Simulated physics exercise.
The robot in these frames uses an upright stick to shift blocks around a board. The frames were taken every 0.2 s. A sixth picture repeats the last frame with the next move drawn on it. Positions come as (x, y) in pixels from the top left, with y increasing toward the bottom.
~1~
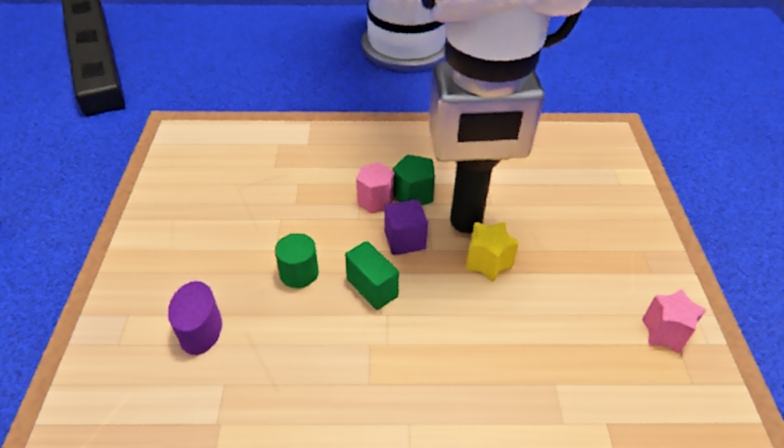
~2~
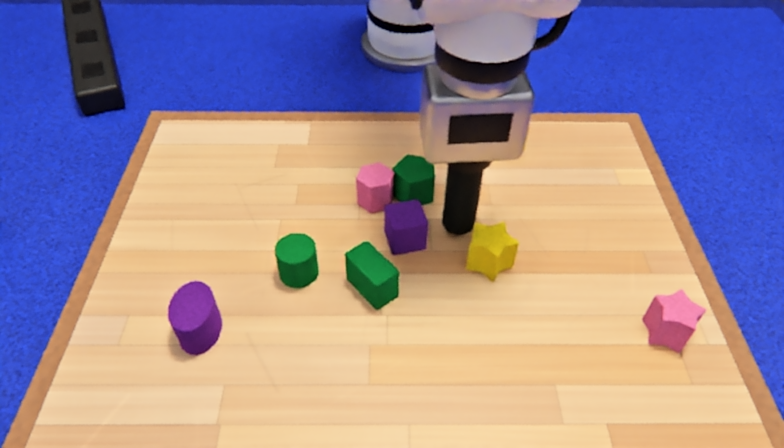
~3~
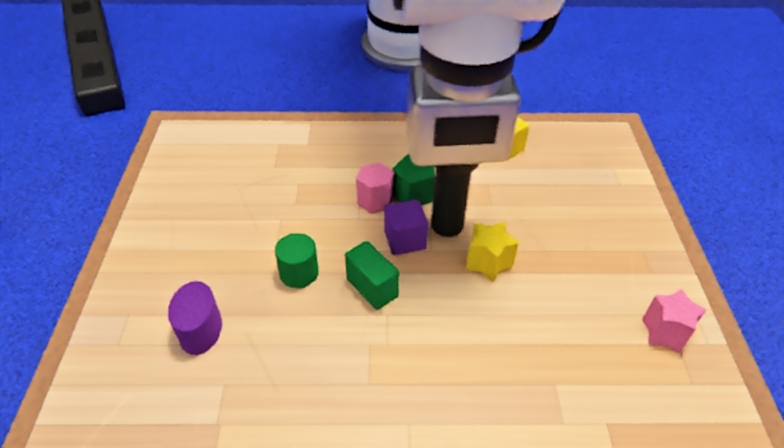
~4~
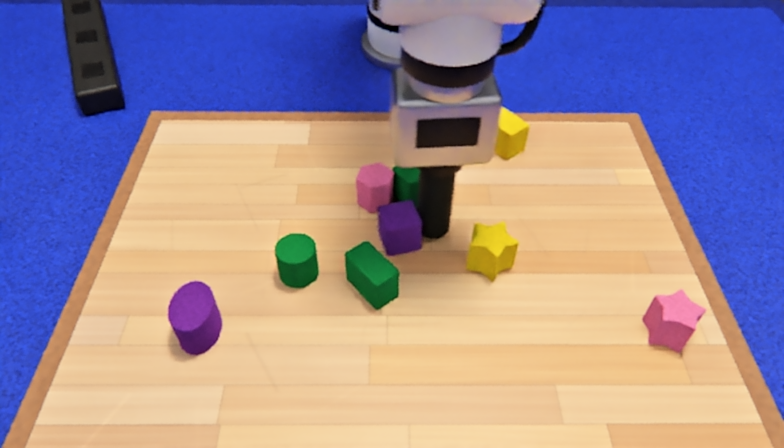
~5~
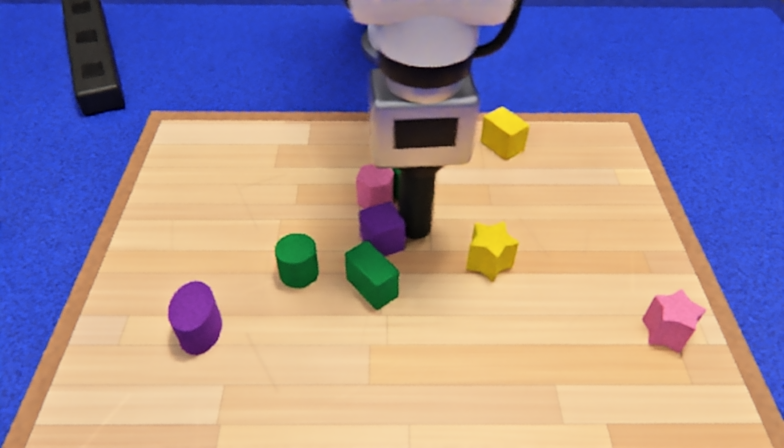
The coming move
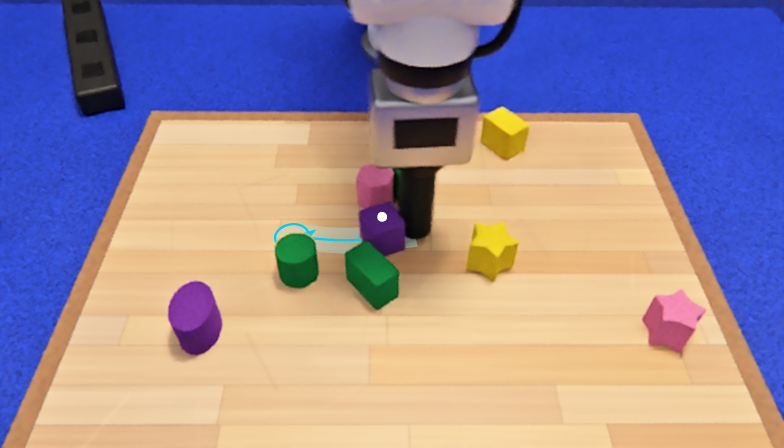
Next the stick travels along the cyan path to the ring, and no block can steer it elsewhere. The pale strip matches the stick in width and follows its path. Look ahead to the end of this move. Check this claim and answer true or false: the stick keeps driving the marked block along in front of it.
It is false.
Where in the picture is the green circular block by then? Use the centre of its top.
I'd expect the centre of its top face to be at (260, 267).
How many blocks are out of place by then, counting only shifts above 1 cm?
Two get moved.
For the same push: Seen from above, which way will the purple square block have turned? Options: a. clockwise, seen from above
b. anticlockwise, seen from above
The correct letter is b.
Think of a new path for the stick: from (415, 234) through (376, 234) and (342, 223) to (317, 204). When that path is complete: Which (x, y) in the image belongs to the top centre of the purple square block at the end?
The spot you're after is about (331, 225) in the image.
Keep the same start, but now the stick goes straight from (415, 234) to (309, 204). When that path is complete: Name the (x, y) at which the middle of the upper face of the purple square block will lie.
The answer is (354, 221).
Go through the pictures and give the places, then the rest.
Tip of the stick (466, 221), middles of tops, green circular block (295, 247), green rectangle (372, 262), purple square block (406, 214), in the first picture.
Stick (458, 223), nothing pushed, in the second picture.
Stick (447, 225), nothing pushed, in the third picture.
Stick (433, 227), purple square block (400, 215), in the fourth picture.
Stick (415, 227), green circular block (295, 247), green rectangle (372, 262), purple square block (382, 217), in the fifth picture.
The line goes from (415, 234) by way of (374, 239) and (333, 240) to (292, 236); the dot is on the purple square block.
The first path, step by step. One third of the way, stick (373, 232); purple square block (339, 224).
Two thirds of the way, stick (332, 233); green circular block (273, 258); purple square block (297, 231), turned 30° anticlockwise.
At the end, stick (291, 230); green circular block (260, 267); green rectangle unmoved; purple square block (271, 236), turned 55° anticlockwise.
